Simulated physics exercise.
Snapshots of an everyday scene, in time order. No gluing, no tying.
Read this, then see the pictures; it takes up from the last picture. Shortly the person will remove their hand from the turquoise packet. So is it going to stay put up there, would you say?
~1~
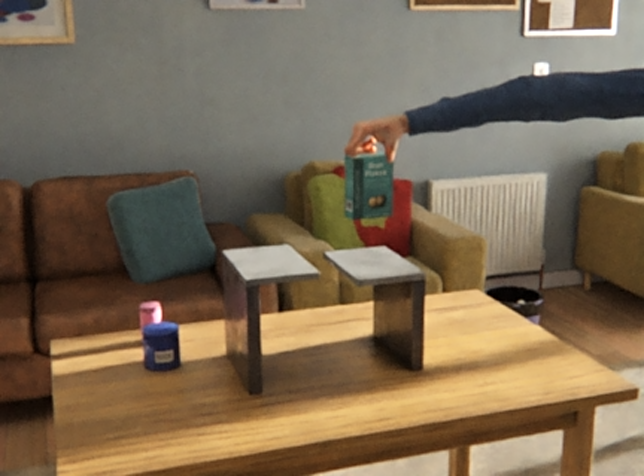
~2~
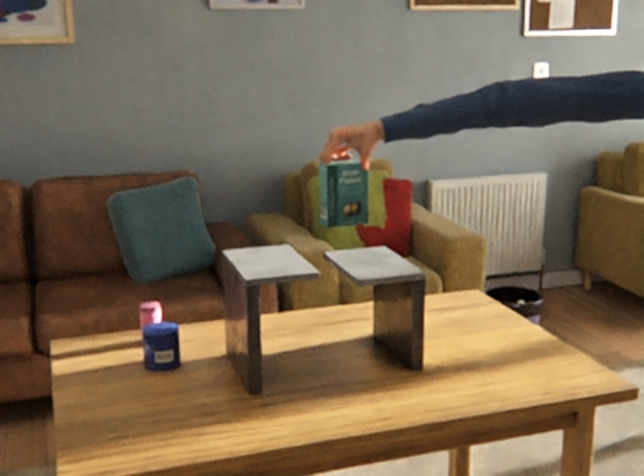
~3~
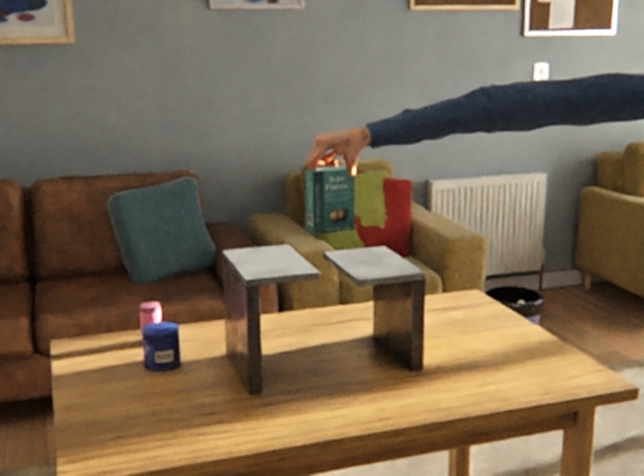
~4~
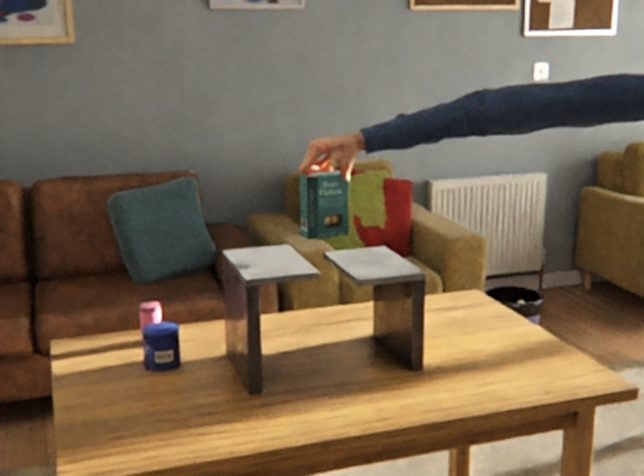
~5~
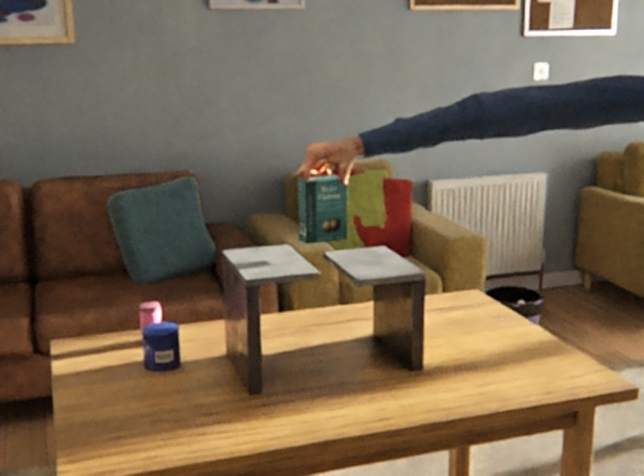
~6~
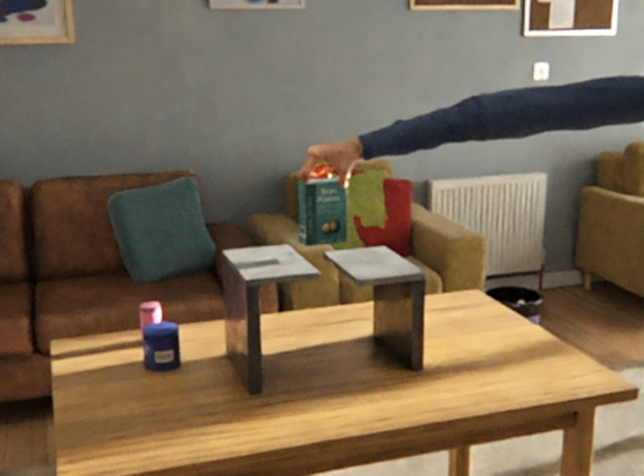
Oh well, it does not fall past the gap.
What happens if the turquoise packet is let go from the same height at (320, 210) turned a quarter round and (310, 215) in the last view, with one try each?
The first attempt makes it through, the second attempt does not get through.
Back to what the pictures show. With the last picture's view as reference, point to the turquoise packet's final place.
At about (373, 239).
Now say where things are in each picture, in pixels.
The first frame shows on its way; turquoise packet (369, 186); pink shaker (151, 323).
The second frame shows on its way; turquoise packet (344, 194); pink shaker (151, 323).
The third frame shows on its way; turquoise packet (330, 199); pink shaker (151, 323).
The fourth frame shows on its way; turquoise packet (324, 205); pink shaker (151, 323).
The fifth frame shows held still over the gap; turquoise packet (323, 209); pink shaker (151, 323).
The sixth frame shows held still over the gap; turquoise packet (323, 212); pink shaker (151, 323).
Then, 0.30 s after the last picture, turquoise packet tipped 29° from how it was near (337, 227).
Then, 0.60 s after the last picture, turquoise packet on its side near (371, 237).
Then, 0.90 s after the last picture, turquoise packet on its side near (375, 239).
At rest, tipped over on the stand or table, turquoise packet; the other 2 in place. Seen from the same camera at the end, turquoise packet near (373, 239). The packet lodges.
